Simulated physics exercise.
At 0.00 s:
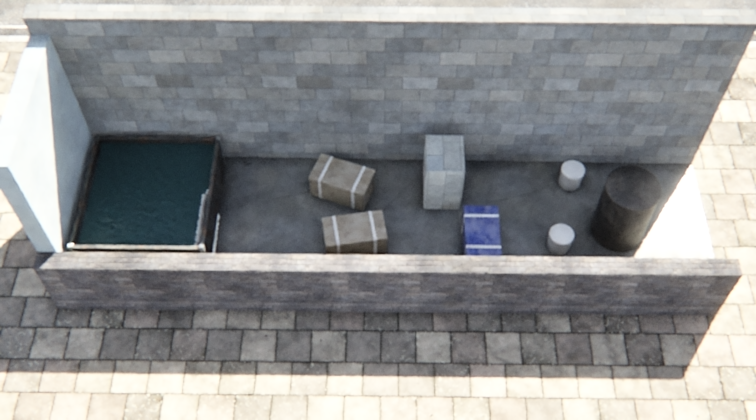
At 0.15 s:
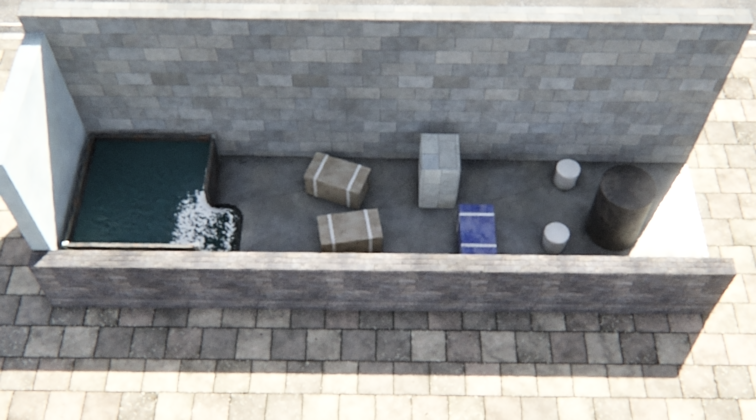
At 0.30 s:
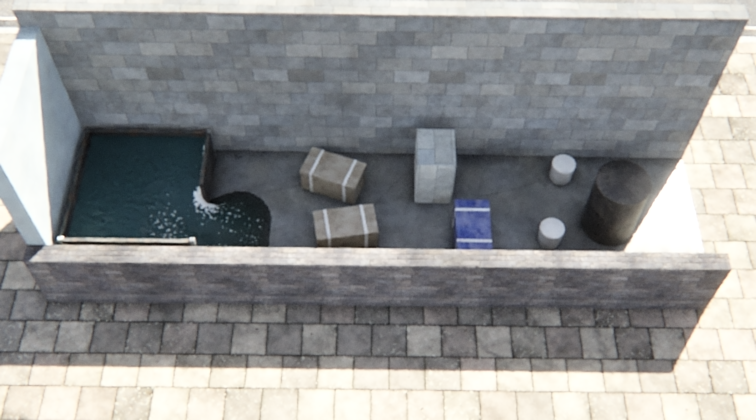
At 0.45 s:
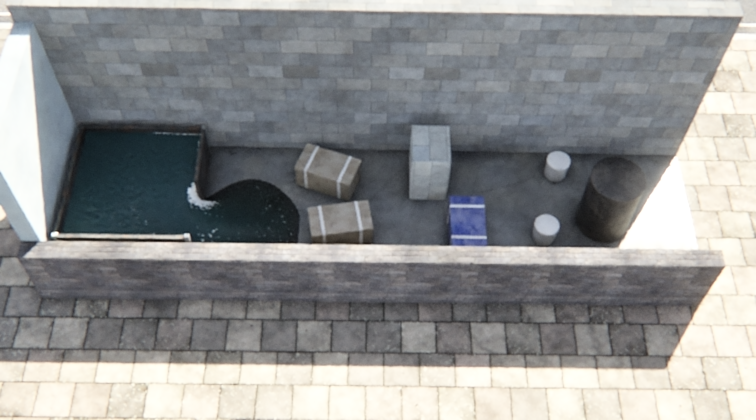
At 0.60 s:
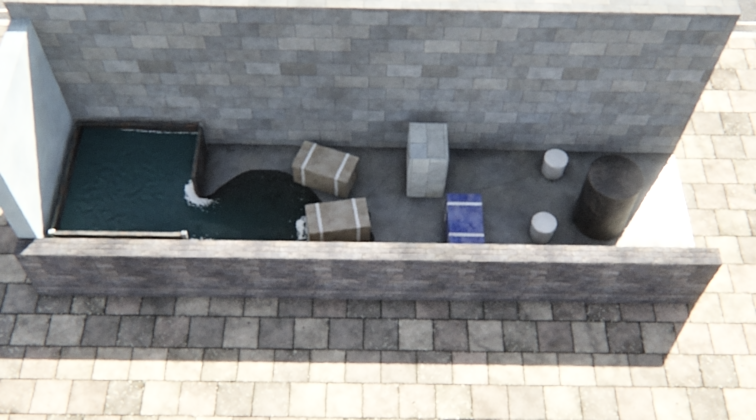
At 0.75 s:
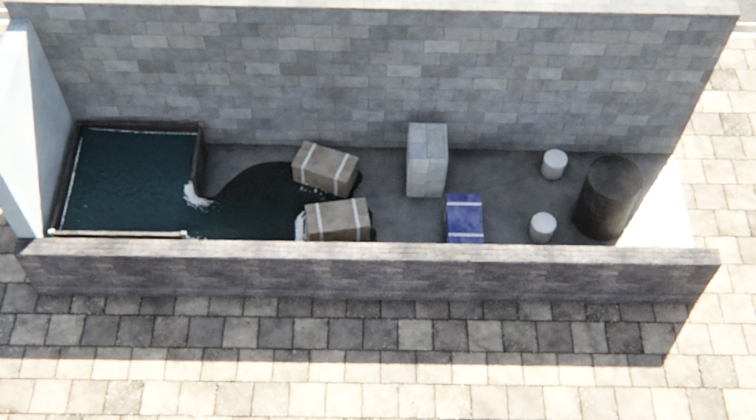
Narrow walled lane seen from above, dark water pouring from a tank's open corner and spreading right around two unmoving brown crates.
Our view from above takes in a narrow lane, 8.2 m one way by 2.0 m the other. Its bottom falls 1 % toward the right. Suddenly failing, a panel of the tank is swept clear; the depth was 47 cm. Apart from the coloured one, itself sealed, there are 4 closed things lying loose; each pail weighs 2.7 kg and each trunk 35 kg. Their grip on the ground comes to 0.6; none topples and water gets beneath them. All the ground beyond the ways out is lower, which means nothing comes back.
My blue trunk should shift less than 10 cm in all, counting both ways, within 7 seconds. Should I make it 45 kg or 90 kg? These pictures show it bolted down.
Neither will do.
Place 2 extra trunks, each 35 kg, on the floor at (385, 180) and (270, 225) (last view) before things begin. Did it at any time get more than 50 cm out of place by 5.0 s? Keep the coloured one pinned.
Order as asked - not reached, surpassed.
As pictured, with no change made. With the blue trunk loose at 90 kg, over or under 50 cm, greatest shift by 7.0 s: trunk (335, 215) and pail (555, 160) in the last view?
Taking them one at a time, I'd say further, then further.
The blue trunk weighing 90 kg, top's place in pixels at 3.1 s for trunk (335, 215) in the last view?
Estimated pixel: Around (434, 203).
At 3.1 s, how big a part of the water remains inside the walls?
Still held: Near 100 %.
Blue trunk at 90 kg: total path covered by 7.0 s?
It covers some 40 cm altogether.
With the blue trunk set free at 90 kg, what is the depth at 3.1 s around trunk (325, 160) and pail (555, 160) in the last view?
Depths: Near 9 cm, then near 4 cm.
After 1.4 s the blue trunk would be 0 cm from its start with 45 kg and 0 cm from its start with 90 kg; 1 cm of water round it then.
After 3.1 s the blue trunk would be 104 cm from its start with 45 kg and 34 cm from its start with 90 kg; 10 cm of water round it then.
After 4.9 s the blue trunk would be 131 cm from its start with 45 kg and 37 cm from its start with 90 kg; 8 cm of water round it then.
After 7.0 s the blue trunk would be 131 cm from its start with 45 kg and 37 cm from its start with 90 kg; 6 cm of water round it then.
